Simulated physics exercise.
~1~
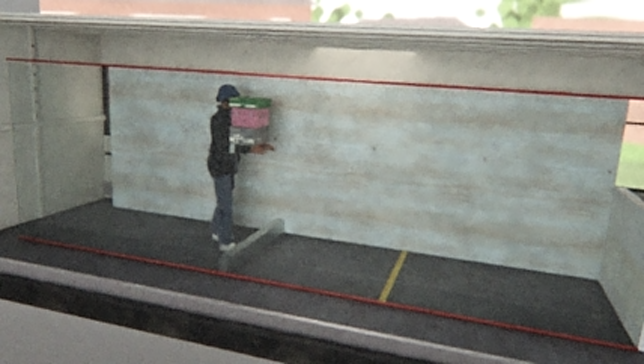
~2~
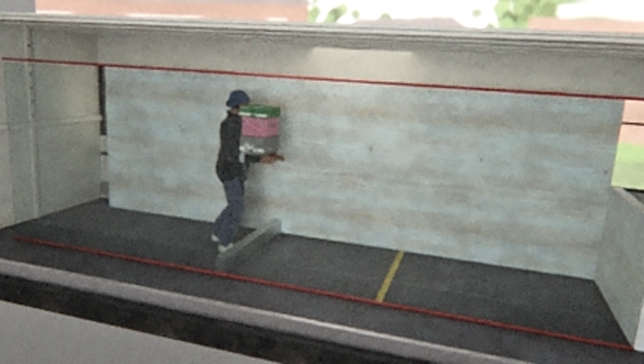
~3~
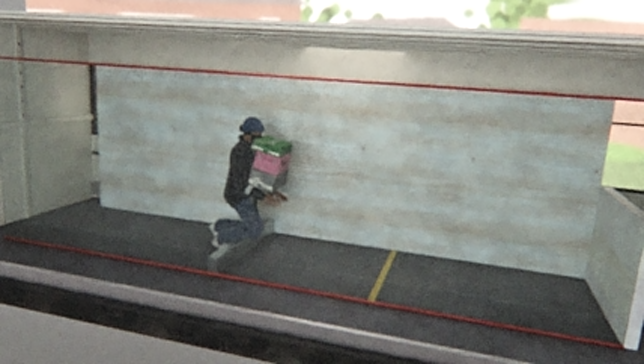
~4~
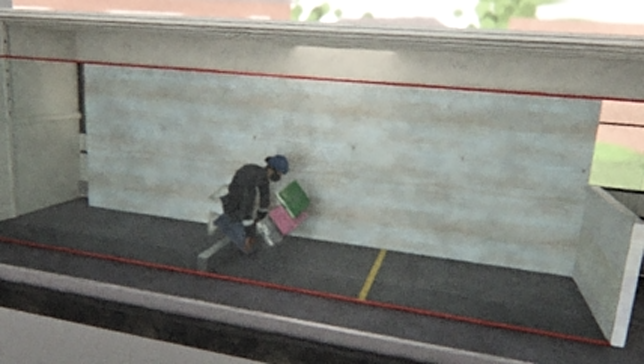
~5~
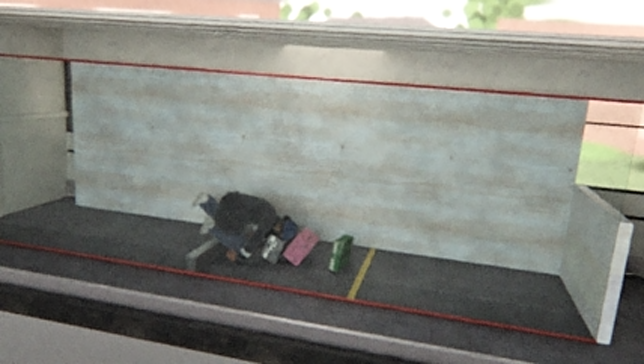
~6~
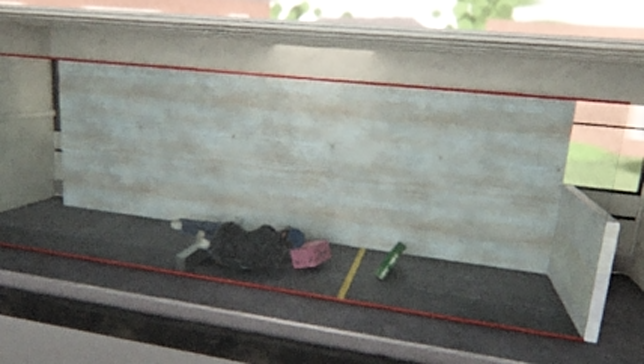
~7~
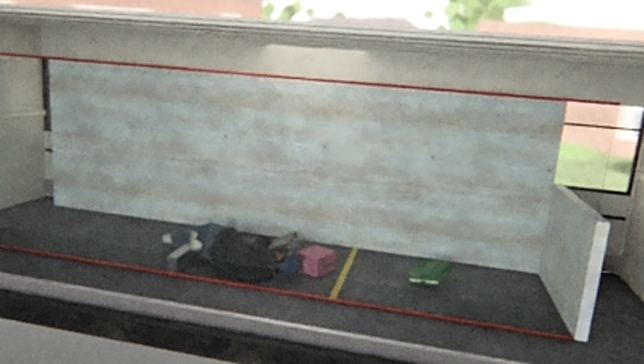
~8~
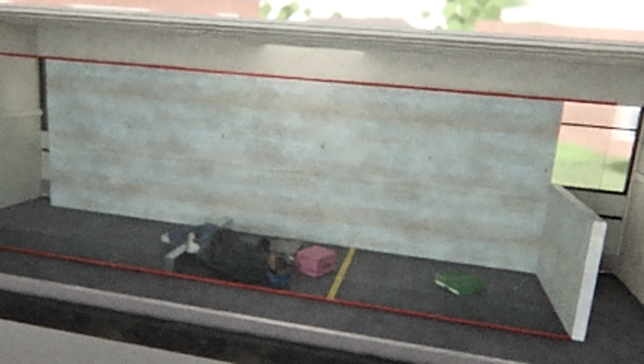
Person carrying stacked boxes tripping over a low rail and falling flat, the pink box stopping before a yellow line, the green beyond.
